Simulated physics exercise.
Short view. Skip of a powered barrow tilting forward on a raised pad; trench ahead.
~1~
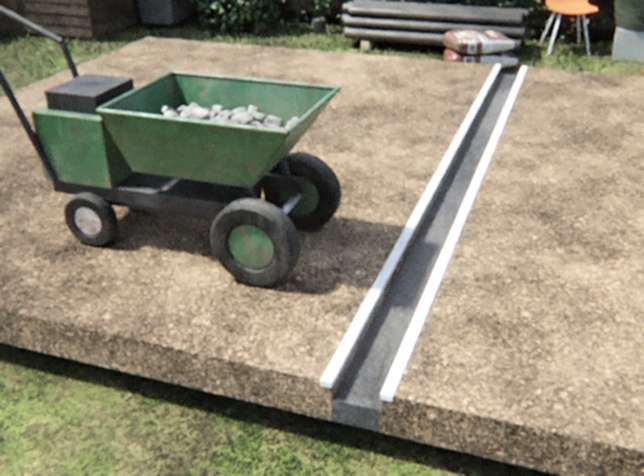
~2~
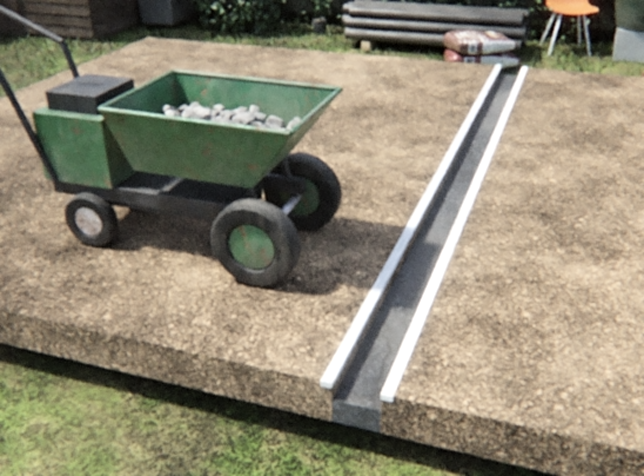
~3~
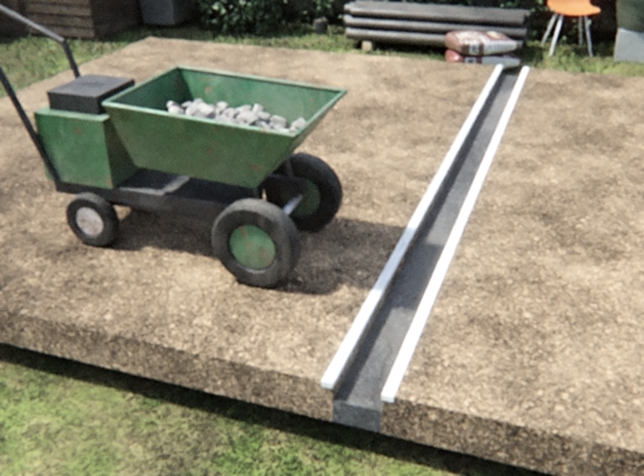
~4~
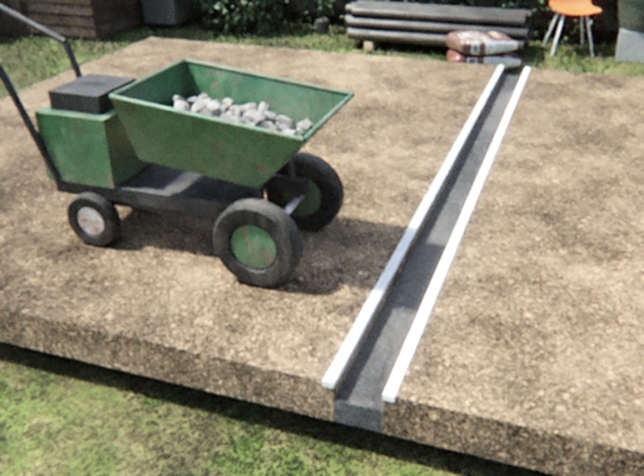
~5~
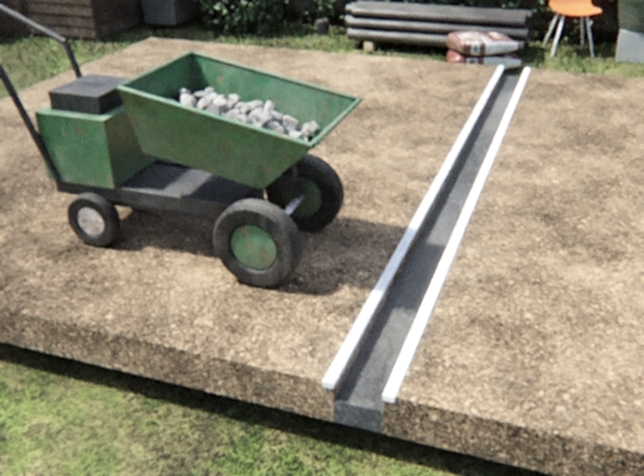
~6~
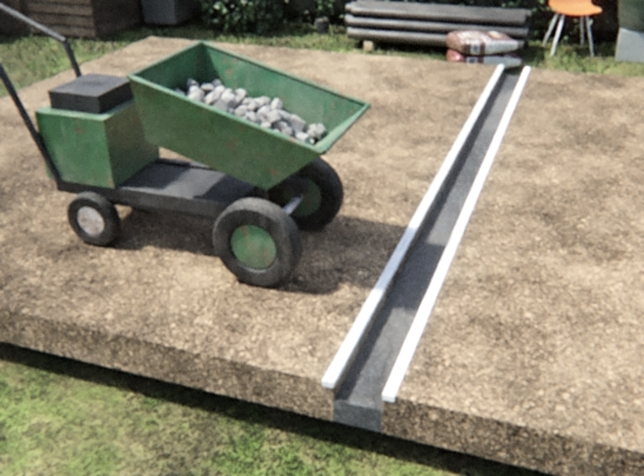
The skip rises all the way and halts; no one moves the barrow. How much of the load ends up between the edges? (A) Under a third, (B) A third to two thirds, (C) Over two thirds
Option B: A third to two thirds.
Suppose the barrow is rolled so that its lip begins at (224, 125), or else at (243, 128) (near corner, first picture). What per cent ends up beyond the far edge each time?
The first stop gives 10 per cent; the second gives 10 per cent.
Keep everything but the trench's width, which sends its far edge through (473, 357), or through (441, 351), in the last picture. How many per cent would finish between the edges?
In order: Near 90, then 70 percent.
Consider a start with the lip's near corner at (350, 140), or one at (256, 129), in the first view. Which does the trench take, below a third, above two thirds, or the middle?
In turn: Below one third; in the middle band.
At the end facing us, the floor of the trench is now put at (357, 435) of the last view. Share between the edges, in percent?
It works out to some 70 per cent.
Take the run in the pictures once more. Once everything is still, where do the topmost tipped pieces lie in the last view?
The topmost point rests at roughly pixel (450, 269) in the last view.
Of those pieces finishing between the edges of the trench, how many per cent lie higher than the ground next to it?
I'd say around 45 percent.
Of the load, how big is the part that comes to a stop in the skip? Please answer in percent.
Around 20 per cent.
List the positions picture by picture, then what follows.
The first frame shows lip of the skip near (288, 133), level; top of the load near (220, 124), broken stones; first edge of the trench near (352, 333); far edge near (408, 344), the trench under half as wide as the skip, and shallow for its width.
The second frame shows lip of the skip near (290, 134), level; top of the load near (221, 124).
The third frame shows lip of the skip near (296, 136), tipped barely; top of the load near (225, 122).
The fourth frame shows lip of the skip near (304, 140), tipped a little; top of the load near (197, 112).
The fifth frame shows lip of the skip near (313, 146), tipped a little; top of the load near (203, 107).
The sixth frame shows lip of the skip near (323, 153), tipped clearly; top of the load near (206, 108); first edge of the trench near (354, 333); far edge near (410, 345).
Shortly afterwards, skip tipped steeply; the whole lot in the skip.
Next, skip tipped right over; near two thirds in the skip; near a quarter in or heaped over the trench; a little beyond it; only a few falling.
Some moments later, skip tipped right over; near a quarter in the skip; near half in or heaped over the trench; near a third beyond it.
In the end, skip tipped right over; near a quarter in the skip; near half in or heaped over the trench; near a third beyond it.
